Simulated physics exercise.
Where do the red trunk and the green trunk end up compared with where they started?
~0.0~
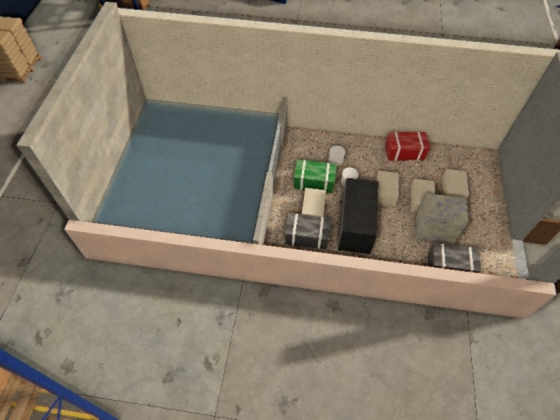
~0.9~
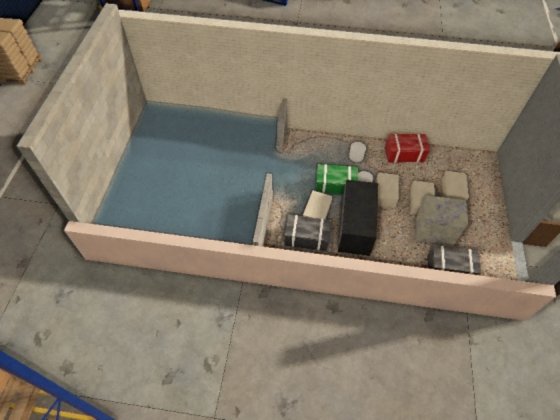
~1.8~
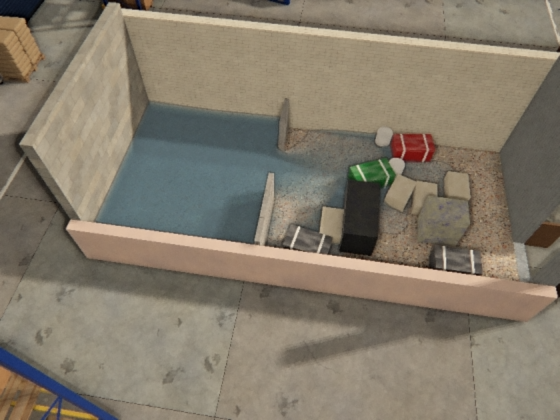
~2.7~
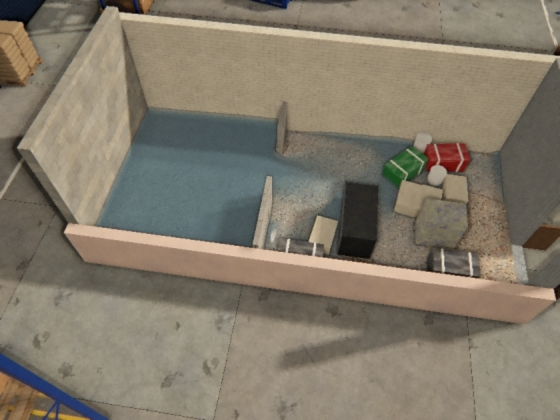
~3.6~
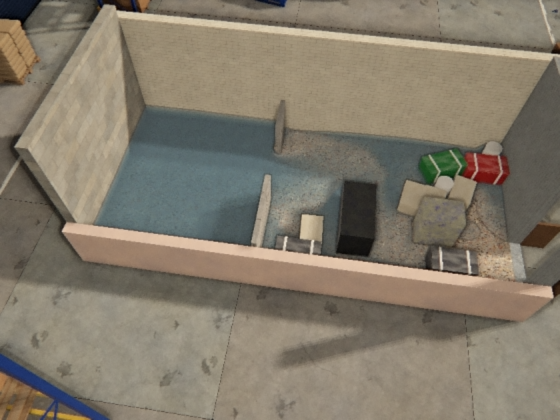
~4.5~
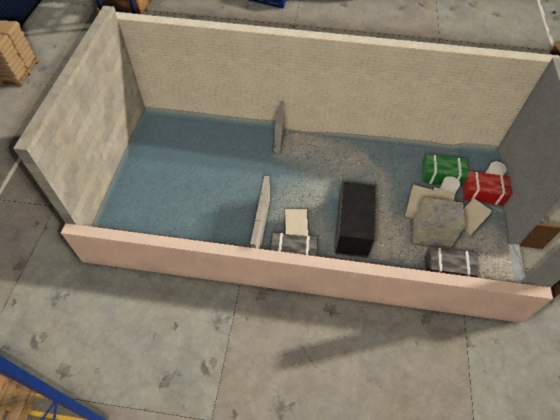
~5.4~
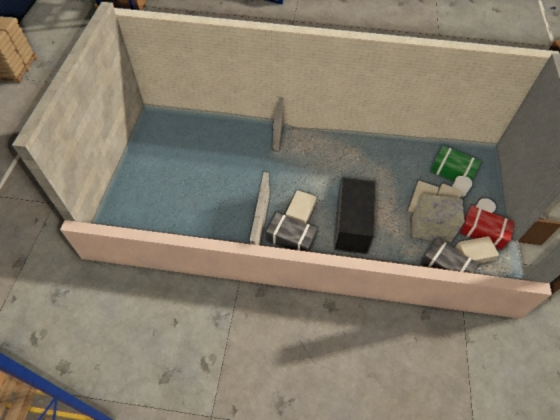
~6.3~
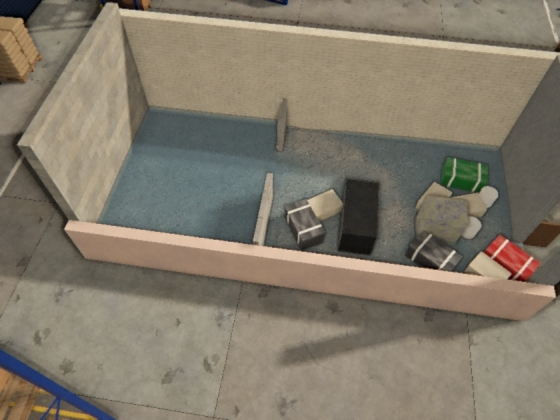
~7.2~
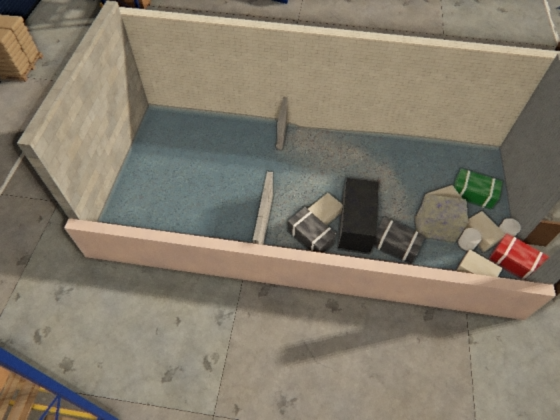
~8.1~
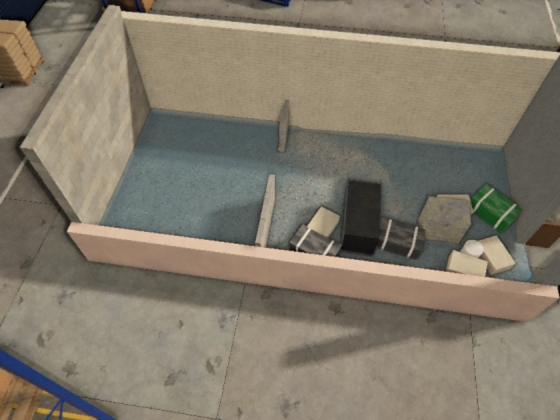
Both end up far from where they started. The green trunk is carried across the room to the right wall, and the red trunk moves down to the front right corner and is then gone from view.
